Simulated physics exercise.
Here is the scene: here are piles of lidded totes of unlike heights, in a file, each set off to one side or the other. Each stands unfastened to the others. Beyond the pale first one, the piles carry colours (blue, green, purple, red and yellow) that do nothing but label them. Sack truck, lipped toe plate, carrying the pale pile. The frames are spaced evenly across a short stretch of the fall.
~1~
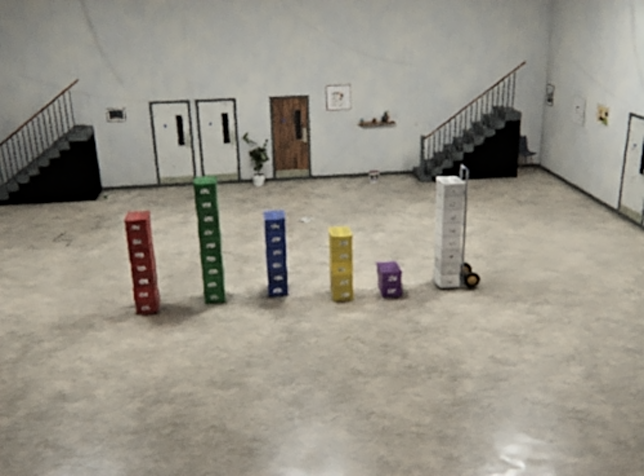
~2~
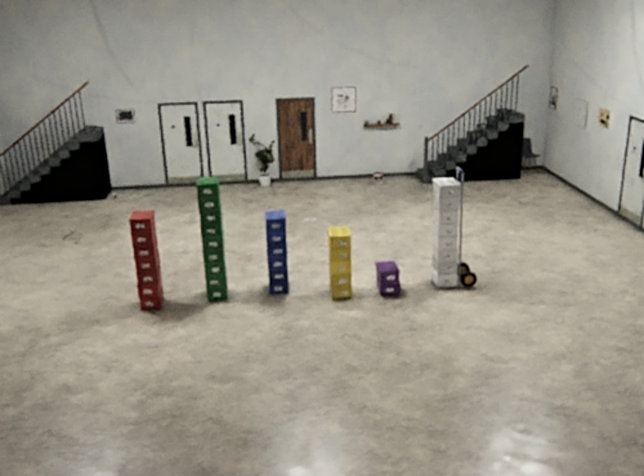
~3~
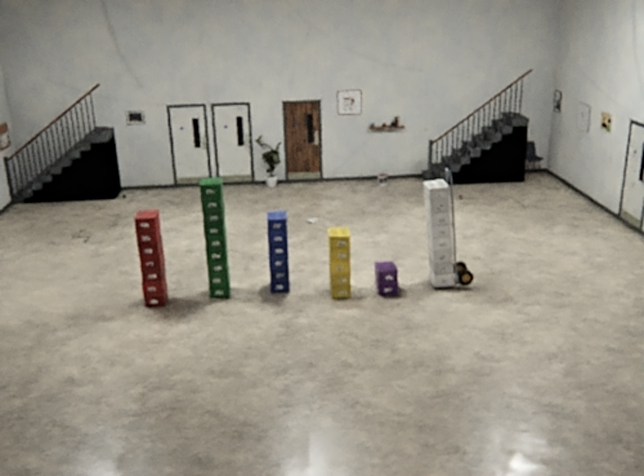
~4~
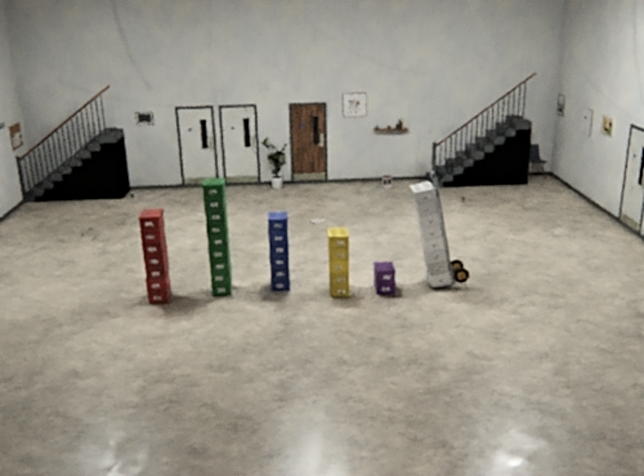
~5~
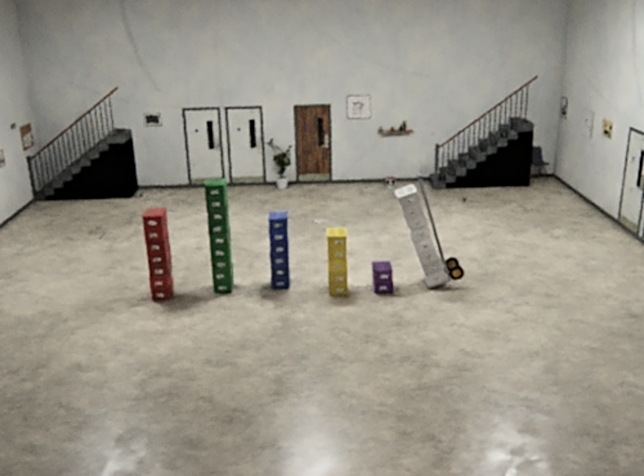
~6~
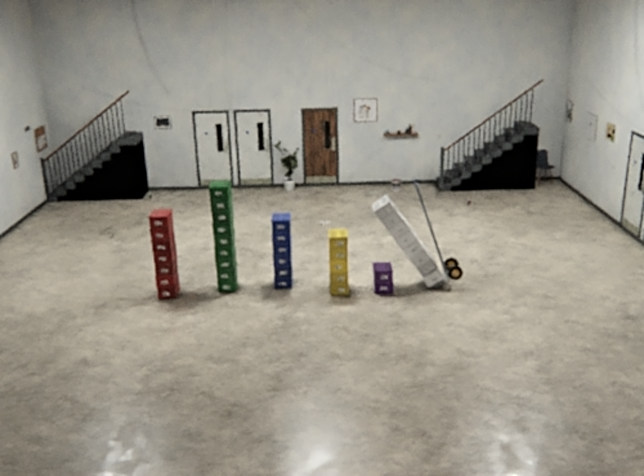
In a large pale hall with doors and two staircases, separate red, green, blue, yellow and purple stacks stand in a row beside a white stack on a sack truck. The white stack, upright at first, begins leaning left, then tilts steeply over the short purple stack while the coloured stacks stay still.
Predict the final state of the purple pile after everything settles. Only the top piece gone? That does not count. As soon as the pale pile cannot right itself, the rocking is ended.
It will stay largely intact.
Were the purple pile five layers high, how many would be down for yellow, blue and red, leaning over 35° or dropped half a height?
Yellow: 3; blue: 0; red: 0.
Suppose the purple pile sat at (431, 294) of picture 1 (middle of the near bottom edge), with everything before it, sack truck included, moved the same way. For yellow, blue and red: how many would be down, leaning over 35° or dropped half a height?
Yellow 0, blue 0, red 0.
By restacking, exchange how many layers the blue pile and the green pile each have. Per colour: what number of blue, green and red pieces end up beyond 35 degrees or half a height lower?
Per pile: Blue 0; green 0; red 0.
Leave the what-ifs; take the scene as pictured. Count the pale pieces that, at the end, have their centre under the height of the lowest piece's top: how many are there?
Counting the pale pieces gives 5.
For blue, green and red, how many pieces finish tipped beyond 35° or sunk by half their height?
The counts are blue 0, green 0, red 0.
Shortly afterwards, 7 of the pale pile down; none of the 2 purple totes down (0 of 29 in all colours); top purple tote unmoved.
Next, 7 of the pale pile down; none of the 2 purple totes down (0 of 29 in all colours); top purple tote unmoved; top yellow tote tilted barely.
Some moments later, 7 of the pale pile down; none of the 2 purple totes down (1 of 29 in all colours); top purple tote unmoved; top yellow tote tilted clearly, half its height lower.
Afterwards, 7 of the pale pile down; none of the 2 purple totes down (4 of 29 in all colours); top purple tote unmoved; top yellow tote upside down.
In the end, 7 of the pale pile down; none of the 2 purple totes down (4 of 29 in all colours); top purple tote unmoved; top yellow tote on its side. From the last view, middles, top purple tote near (382, 272), top yellow tote near (241, 285).
